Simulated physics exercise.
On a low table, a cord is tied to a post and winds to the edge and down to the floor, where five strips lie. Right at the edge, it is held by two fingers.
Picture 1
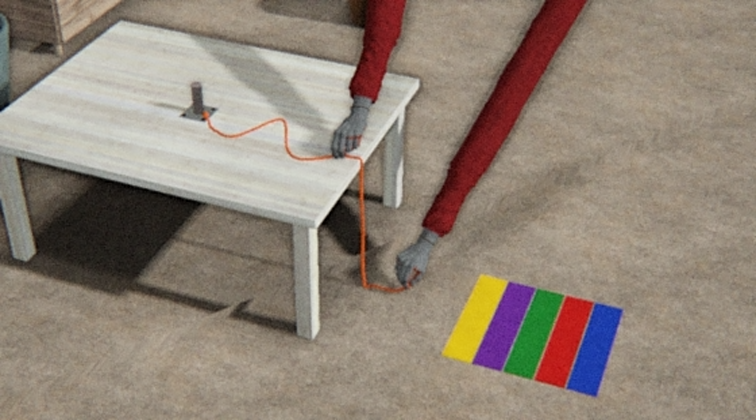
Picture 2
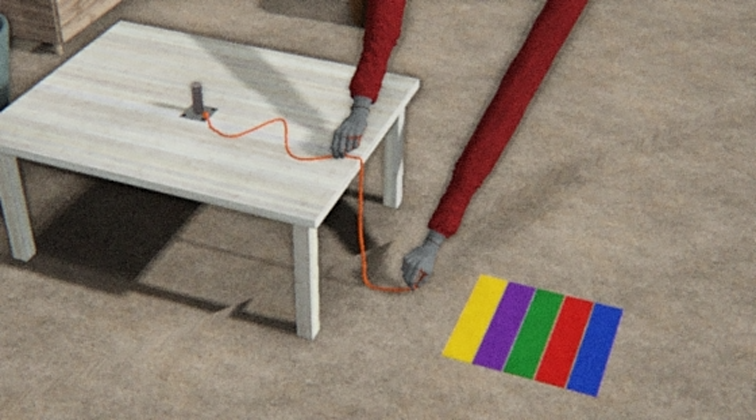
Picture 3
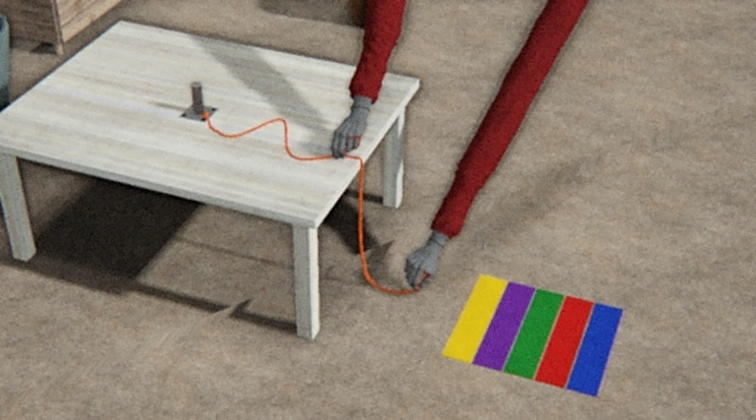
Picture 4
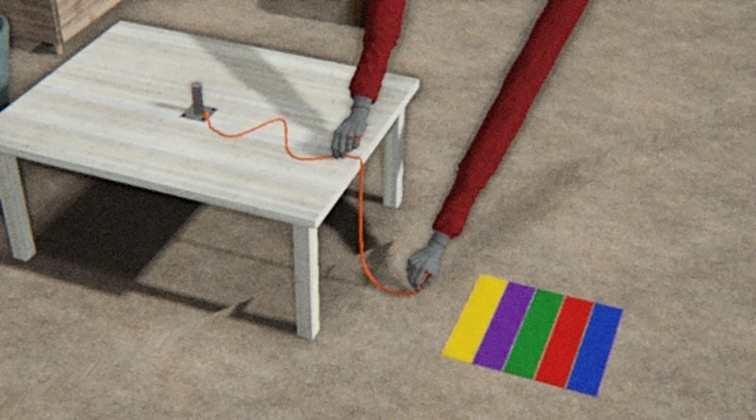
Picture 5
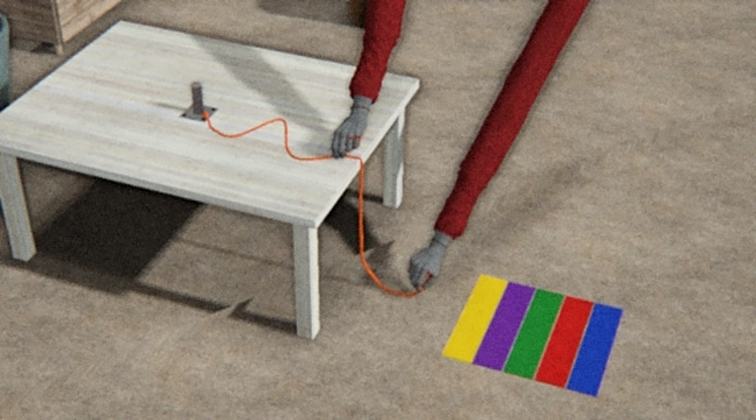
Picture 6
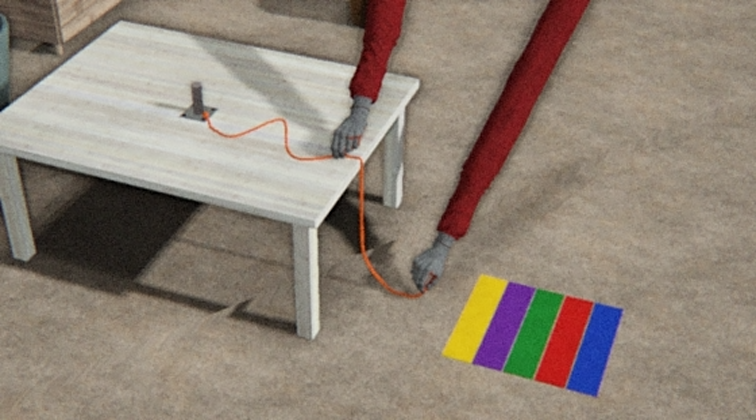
A gray hand in a red sleeve drew the loose end of an orange cord slightly to the right near five colored strips, while another hand held the cord still at the table's edge.
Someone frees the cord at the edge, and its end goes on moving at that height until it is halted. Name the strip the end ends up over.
Blue.
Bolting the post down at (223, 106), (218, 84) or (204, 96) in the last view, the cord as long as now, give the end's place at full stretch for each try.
Going through them in sequence: (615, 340), (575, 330) and finally (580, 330).
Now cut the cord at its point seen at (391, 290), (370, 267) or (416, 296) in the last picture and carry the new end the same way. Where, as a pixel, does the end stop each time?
Roughly (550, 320), (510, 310), (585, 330).
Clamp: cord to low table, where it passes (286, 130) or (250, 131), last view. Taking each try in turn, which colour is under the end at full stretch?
First try green, second try red.
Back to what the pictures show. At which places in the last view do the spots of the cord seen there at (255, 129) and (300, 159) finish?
(280, 134) and (380, 171), approximately.
Soon after, end near (549, 321); over green.
Then, end near (581, 329); over red.
At full stretch, end near (599, 333); over blue. Over blue.
